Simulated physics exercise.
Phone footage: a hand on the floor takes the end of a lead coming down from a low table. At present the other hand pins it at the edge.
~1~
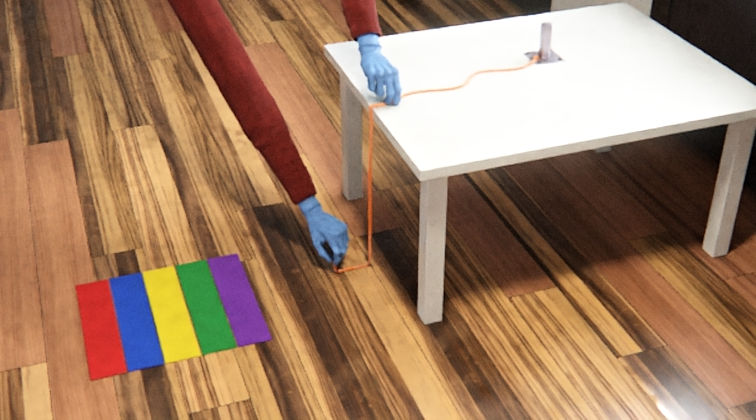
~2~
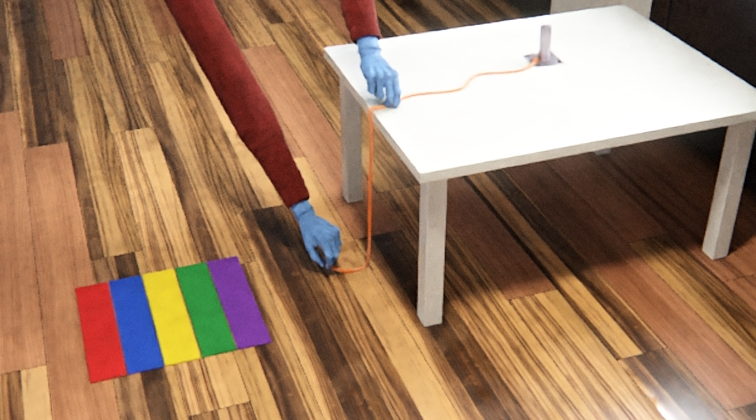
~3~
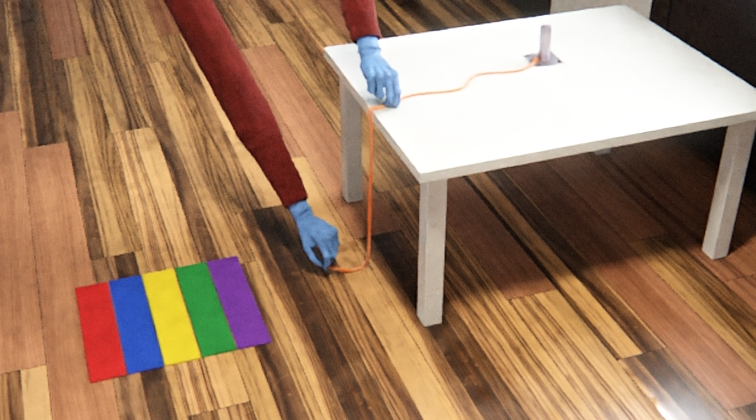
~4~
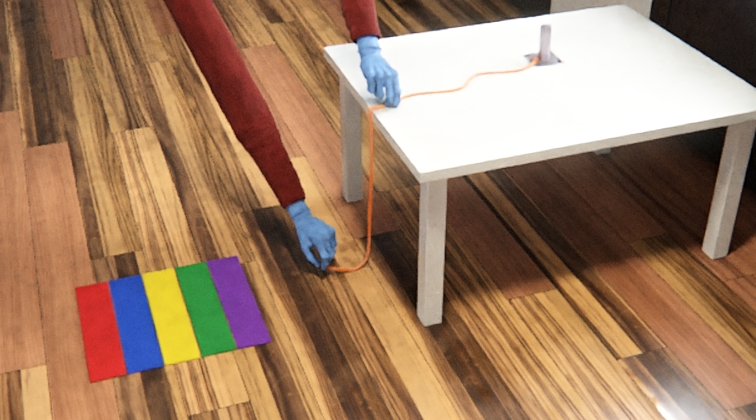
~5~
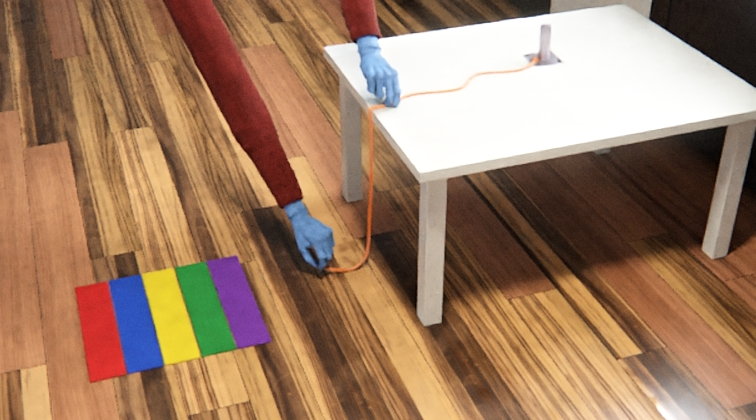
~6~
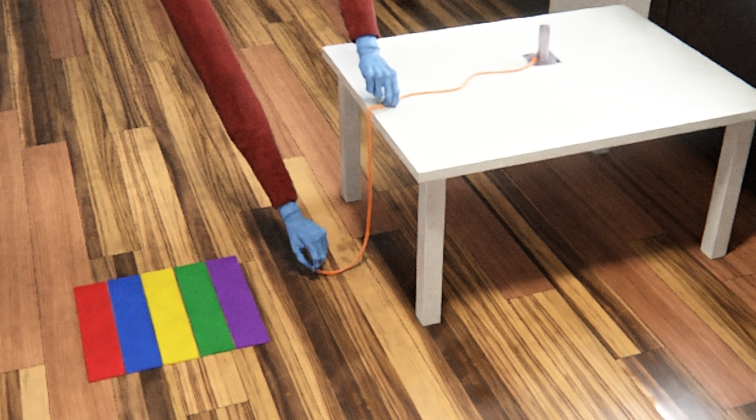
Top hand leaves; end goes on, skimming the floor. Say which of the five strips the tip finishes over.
Green.
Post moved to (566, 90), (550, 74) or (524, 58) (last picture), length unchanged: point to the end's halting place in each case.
(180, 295), (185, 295) and (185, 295).
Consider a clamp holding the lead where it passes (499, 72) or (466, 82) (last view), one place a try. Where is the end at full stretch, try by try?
(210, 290) and (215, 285).
Early on, end near (275, 275); short of the strips.
Midway, end near (230, 284); over purple.
At the end of the slack, end near (204, 290); over green. Over green.
